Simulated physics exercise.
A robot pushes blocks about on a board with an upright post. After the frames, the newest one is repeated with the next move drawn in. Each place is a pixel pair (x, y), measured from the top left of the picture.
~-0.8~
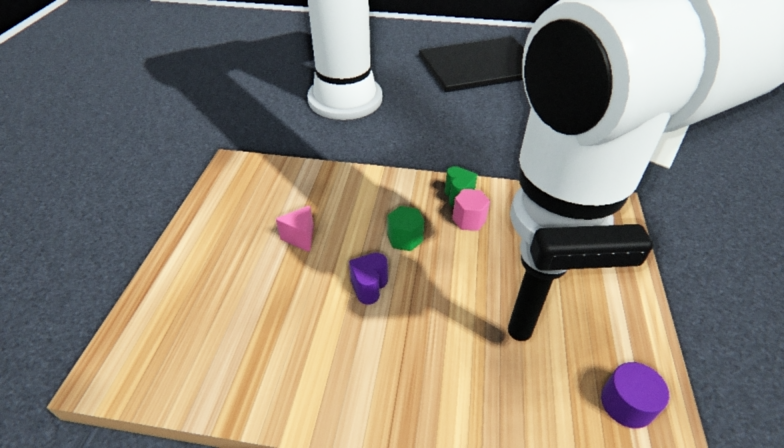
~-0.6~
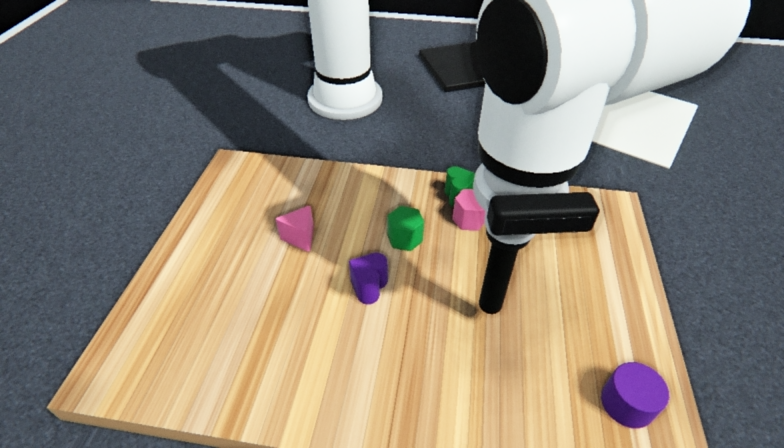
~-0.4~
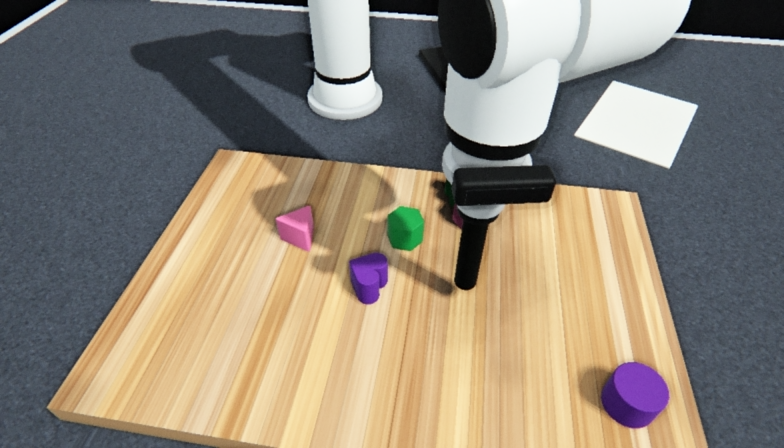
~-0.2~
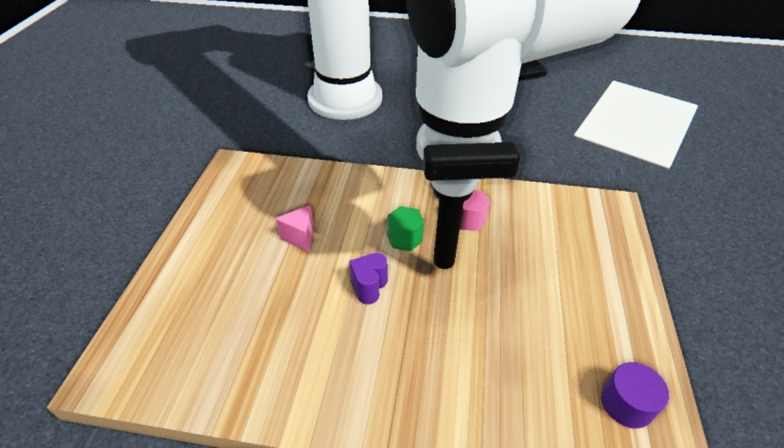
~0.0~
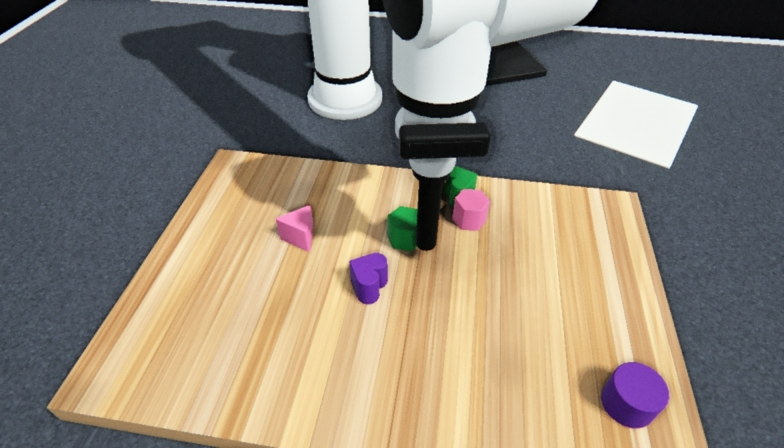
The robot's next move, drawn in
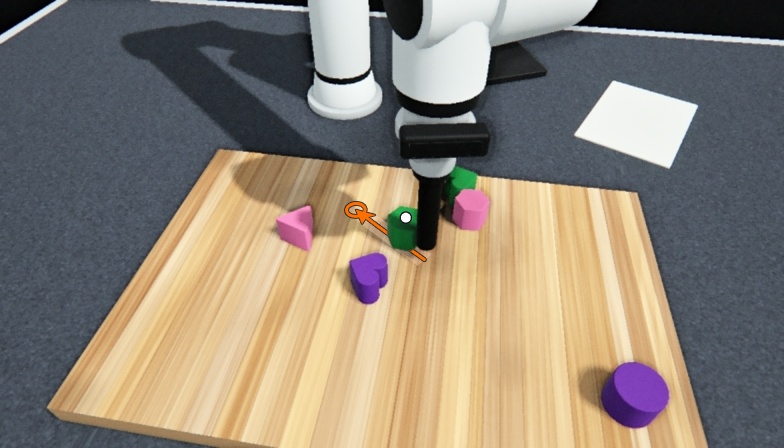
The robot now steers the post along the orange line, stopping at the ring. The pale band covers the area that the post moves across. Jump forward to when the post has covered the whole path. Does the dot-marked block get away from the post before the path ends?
Yes - that is the case.
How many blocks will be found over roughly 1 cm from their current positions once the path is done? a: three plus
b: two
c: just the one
Correct choice: C.
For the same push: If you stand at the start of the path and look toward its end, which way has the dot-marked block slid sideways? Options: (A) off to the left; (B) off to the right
B
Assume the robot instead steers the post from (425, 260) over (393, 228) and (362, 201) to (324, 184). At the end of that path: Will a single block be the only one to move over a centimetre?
Yes
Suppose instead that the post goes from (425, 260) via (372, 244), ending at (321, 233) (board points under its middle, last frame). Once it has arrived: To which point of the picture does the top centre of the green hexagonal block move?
The middle of its upper face should be somewhere near (391, 208).
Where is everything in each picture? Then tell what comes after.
Lower end of the post (519, 332), tops of blocks, purple heart block (368, 267), green hexagonal block (406, 218), in the first picture.
Post (490, 306), blocks as before, in the second picture.
Post (465, 283), blocks as before, in the third picture.
Post (444, 262), blocks as before, in the fourth picture.
Post (426, 245), purple heart block (368, 267), green hexagonal block (406, 218), in the fifth picture.
The drawn path runs from (425, 260) directly to (356, 210); the dot is on the green hexagonal block.
On the path given first. One third of the way, post (400, 227); green hexagonal block (392, 203), turned 30° clockwise.
Two thirds of the way, post (376, 210); green hexagonal block (381, 187), turned 70° clockwise.
At the end, post (355, 195); purple heart block not moved; green hexagonal block (380, 182), turned 90° clockwise.
